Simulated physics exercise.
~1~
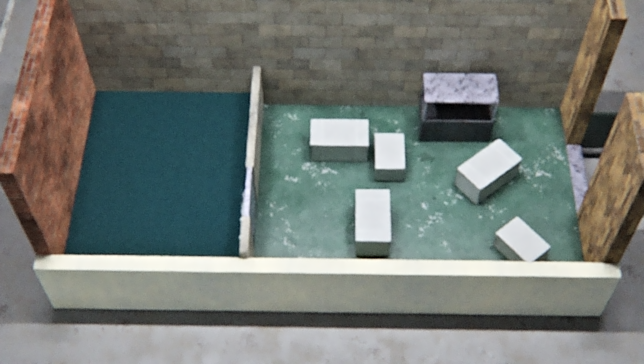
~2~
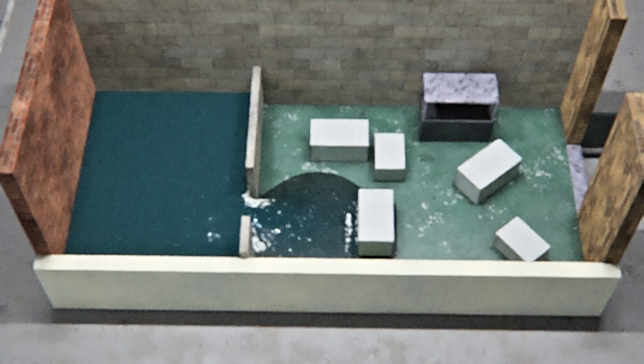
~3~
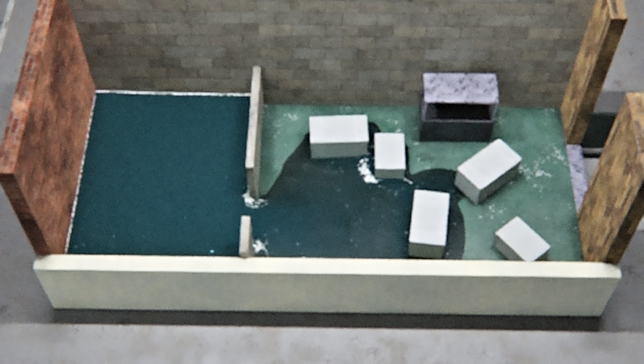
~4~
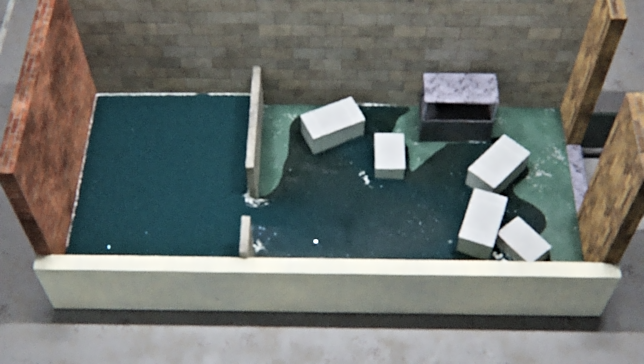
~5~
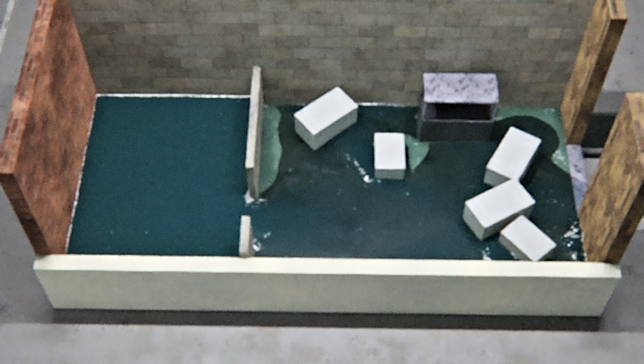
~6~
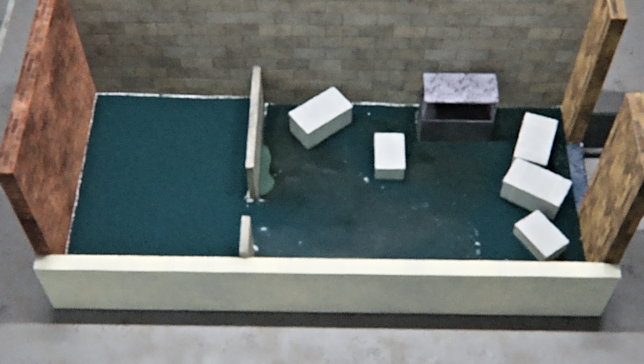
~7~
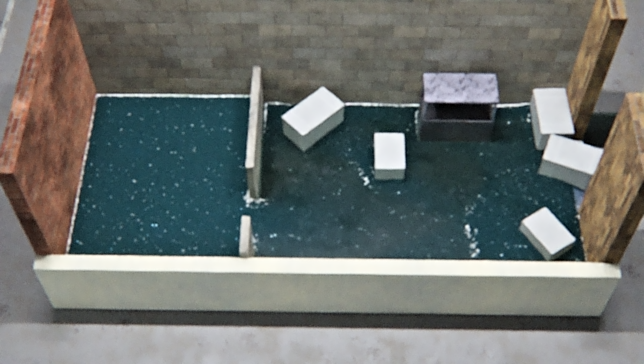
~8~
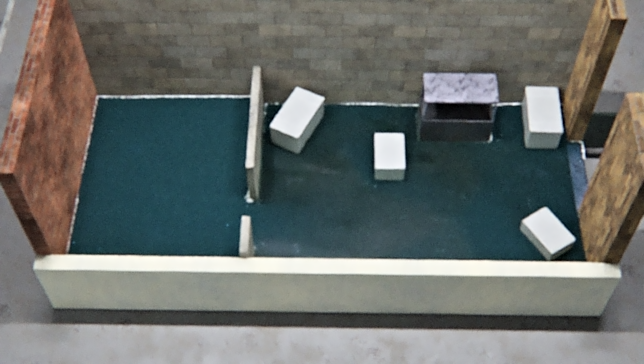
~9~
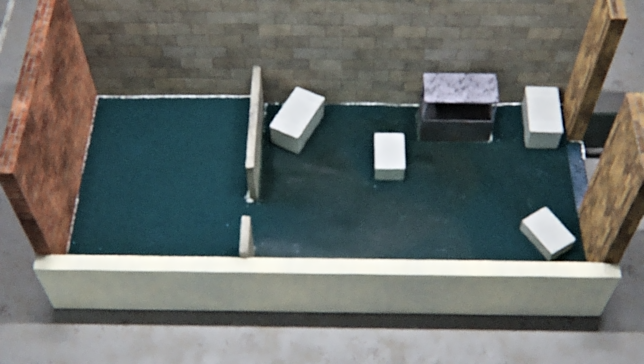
In this clip, dark water spreads through a gap in a low dividing wall across a pale green floor, shifting several white blocks, one of which drifts right and disappears through the opening at the right, while four remain in the flooded room.
